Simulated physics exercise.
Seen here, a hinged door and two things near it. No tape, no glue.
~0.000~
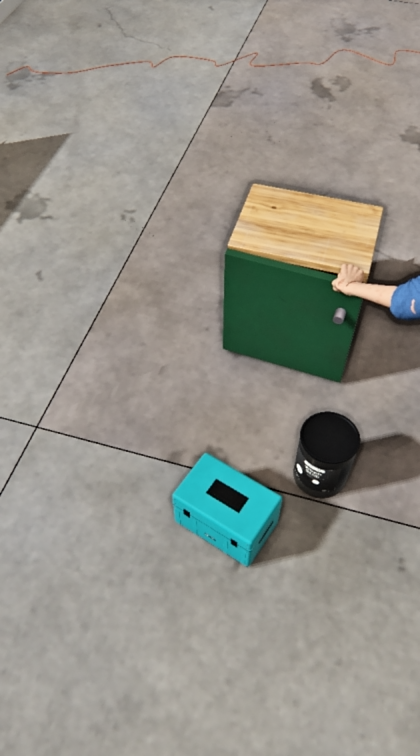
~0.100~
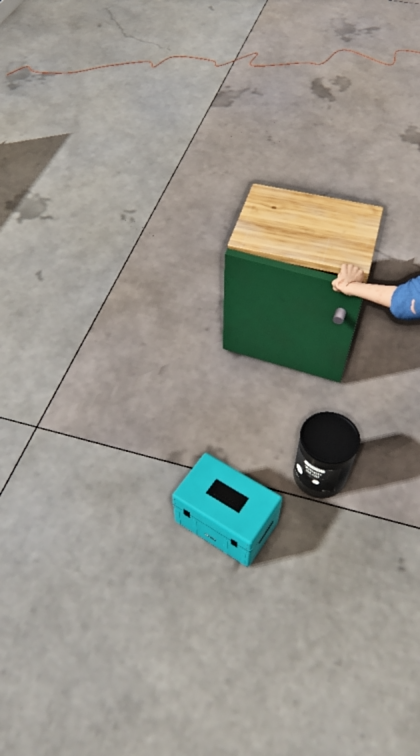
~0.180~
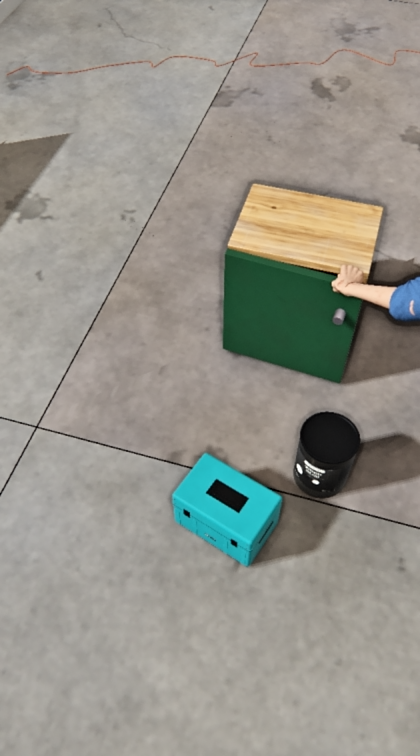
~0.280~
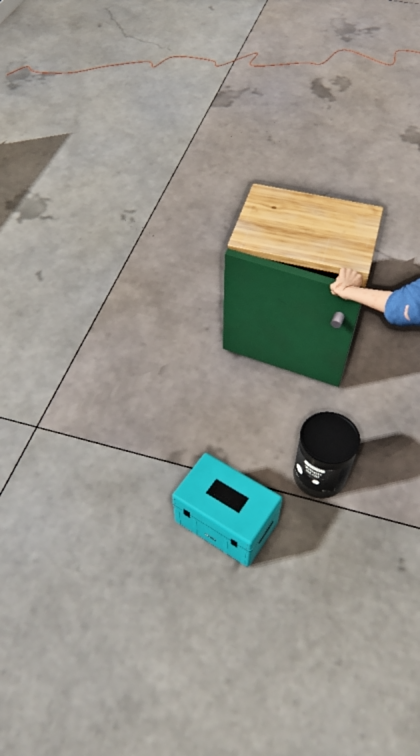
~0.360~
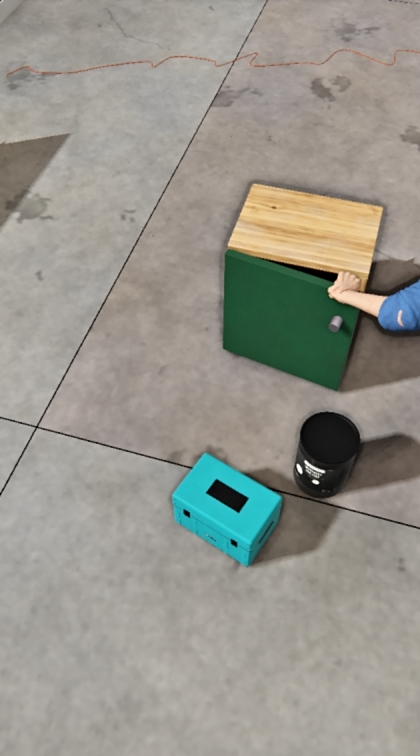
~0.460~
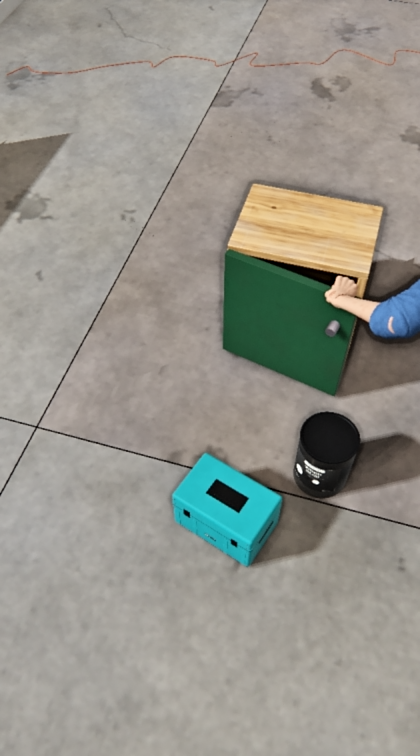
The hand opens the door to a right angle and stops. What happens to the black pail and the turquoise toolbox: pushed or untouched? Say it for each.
The black pail remains where it is; the turquoise toolbox remains where it is.
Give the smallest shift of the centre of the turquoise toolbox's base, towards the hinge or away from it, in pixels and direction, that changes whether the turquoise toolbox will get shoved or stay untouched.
A shift of 28 pixels, going up.
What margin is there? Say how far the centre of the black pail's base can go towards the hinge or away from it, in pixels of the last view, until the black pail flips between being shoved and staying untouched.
Roughly 20 pixels up.
By 1.62 s, door 50° open; black pail at rest near (325, 456); turquoise toolbox at rest near (227, 509).
When it is over (3.4 s), the black pail escapes contact, near (325, 456); the turquoise toolbox escapes contact, near (227, 509).
